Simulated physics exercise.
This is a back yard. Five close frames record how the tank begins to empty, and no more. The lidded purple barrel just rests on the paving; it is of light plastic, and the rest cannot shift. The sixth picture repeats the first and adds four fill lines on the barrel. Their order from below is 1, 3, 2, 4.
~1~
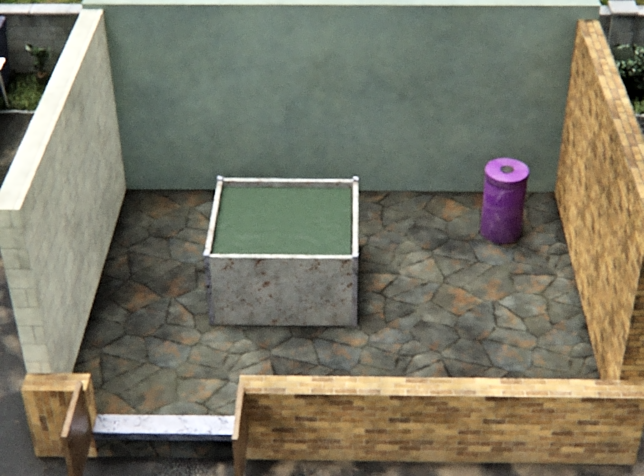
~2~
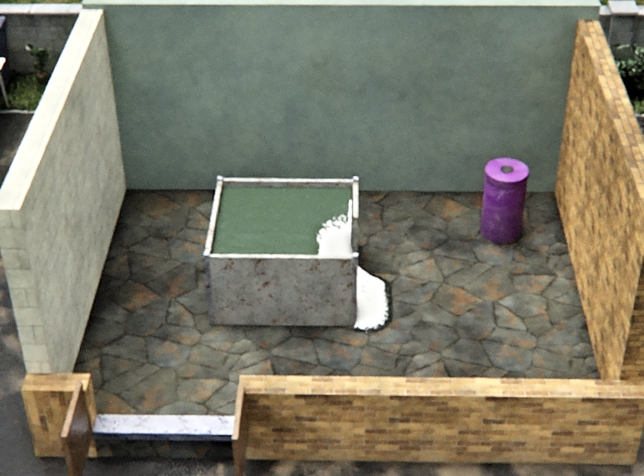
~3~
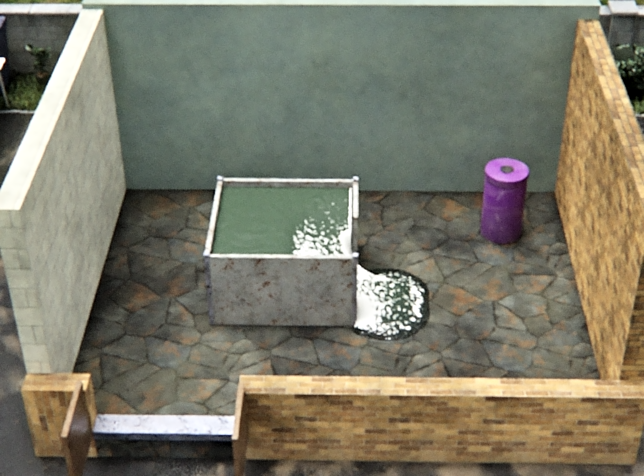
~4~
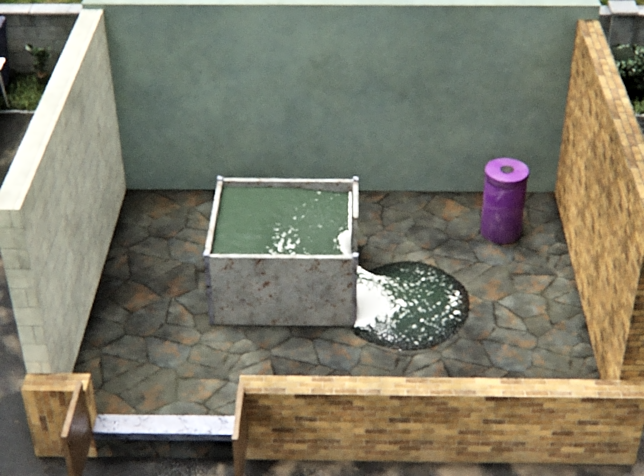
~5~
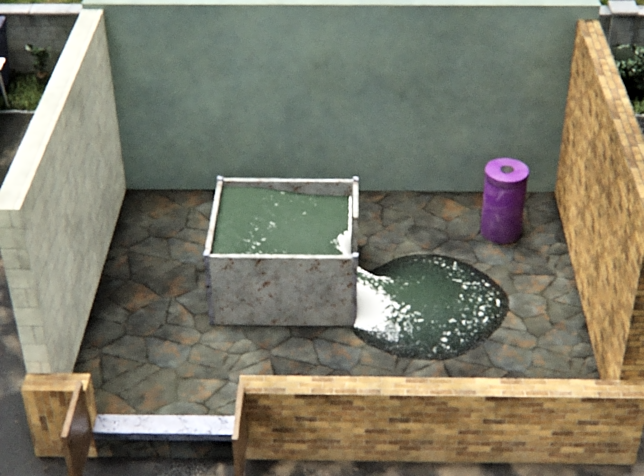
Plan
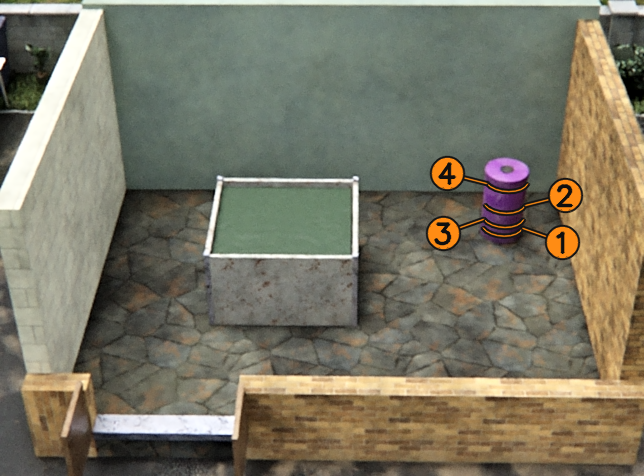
Green water pours from the right side of a square tank and spreads across stone paving.
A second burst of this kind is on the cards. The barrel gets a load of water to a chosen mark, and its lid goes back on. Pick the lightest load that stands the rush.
Choose 3.
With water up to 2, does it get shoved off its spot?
No, not at all.
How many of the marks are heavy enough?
Three.
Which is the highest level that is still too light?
Level 1.
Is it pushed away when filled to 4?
No, not at all.
On the marked copy, 1 at (504, 236); 2 at (506, 213); 3 at (505, 227); 4 at (508, 191); from the bottom up 1, 3, 2, 4.
If 1 is chosen, it is pushed about twice its own width away.
If 2 is chosen, it does not move.
If 3 is chosen, it does not move.
If 4 is chosen, it does not move.
